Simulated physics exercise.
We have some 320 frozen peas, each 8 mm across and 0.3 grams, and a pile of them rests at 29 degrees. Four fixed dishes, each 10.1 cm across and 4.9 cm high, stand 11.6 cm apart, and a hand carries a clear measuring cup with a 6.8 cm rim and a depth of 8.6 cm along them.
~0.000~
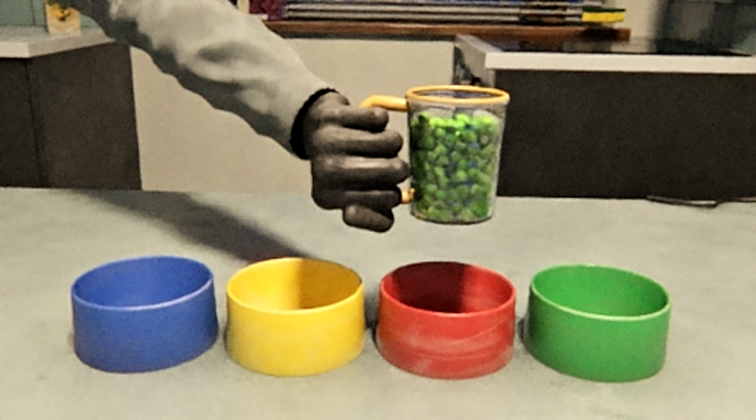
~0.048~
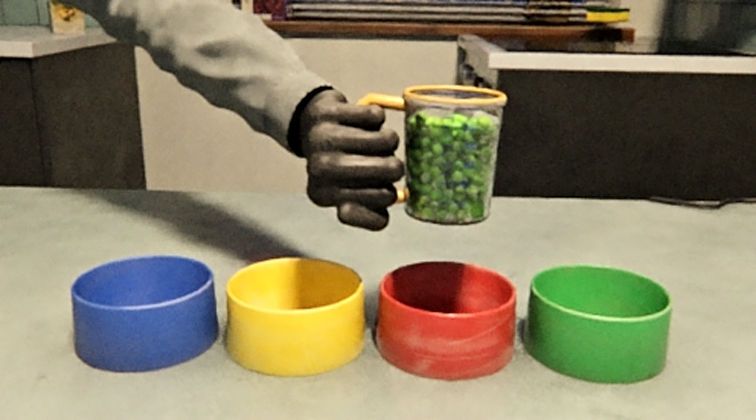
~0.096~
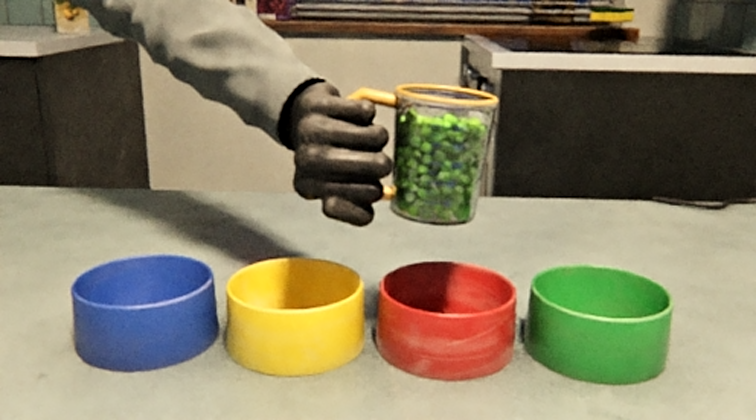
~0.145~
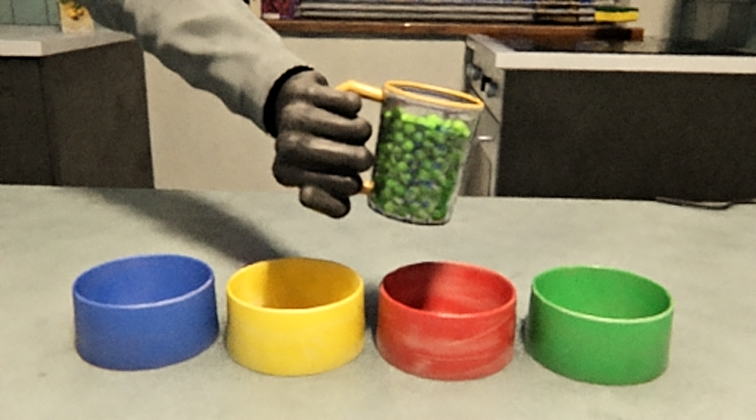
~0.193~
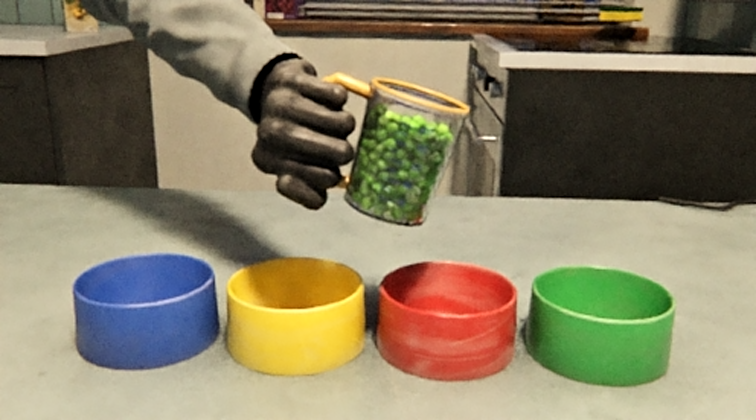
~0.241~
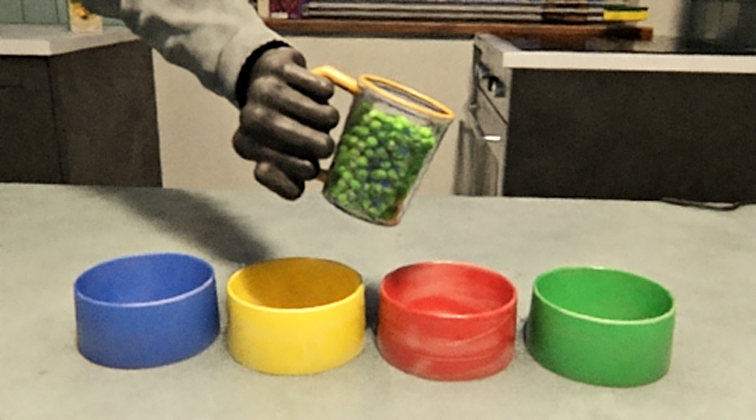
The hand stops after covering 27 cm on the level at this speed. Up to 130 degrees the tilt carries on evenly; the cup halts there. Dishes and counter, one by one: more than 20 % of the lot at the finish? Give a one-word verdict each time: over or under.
Verdicts: Red dish under, blue dish over, green dish under, yellow dish under, counter under.
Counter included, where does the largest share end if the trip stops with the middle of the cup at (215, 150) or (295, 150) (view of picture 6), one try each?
Largest portions, in order: Yellow and counter.
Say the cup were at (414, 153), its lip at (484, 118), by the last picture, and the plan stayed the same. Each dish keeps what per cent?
The red dish keeps 0, the blue dish 0, the green dish 0 and the yellow dish 100.
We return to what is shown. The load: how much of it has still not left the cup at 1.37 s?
Approx. 0 % - an estimate.
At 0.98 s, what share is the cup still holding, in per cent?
85 %.
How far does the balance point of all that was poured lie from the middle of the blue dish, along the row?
1 cm or so, rightwards.
After 0.68 s, tilt 73 degrees; cup holds 100 %.
After 0.98 s, tilt 109 degrees; cup holds 85 %, blue 10 %.
Then, at 1.37 s, tilt 130 degrees; cup holds 0 %, blue 95 %.
At rest (1.9 s), red 0 %, blue 100 %, green 0 %, yellow 0 %, counter 0 %.
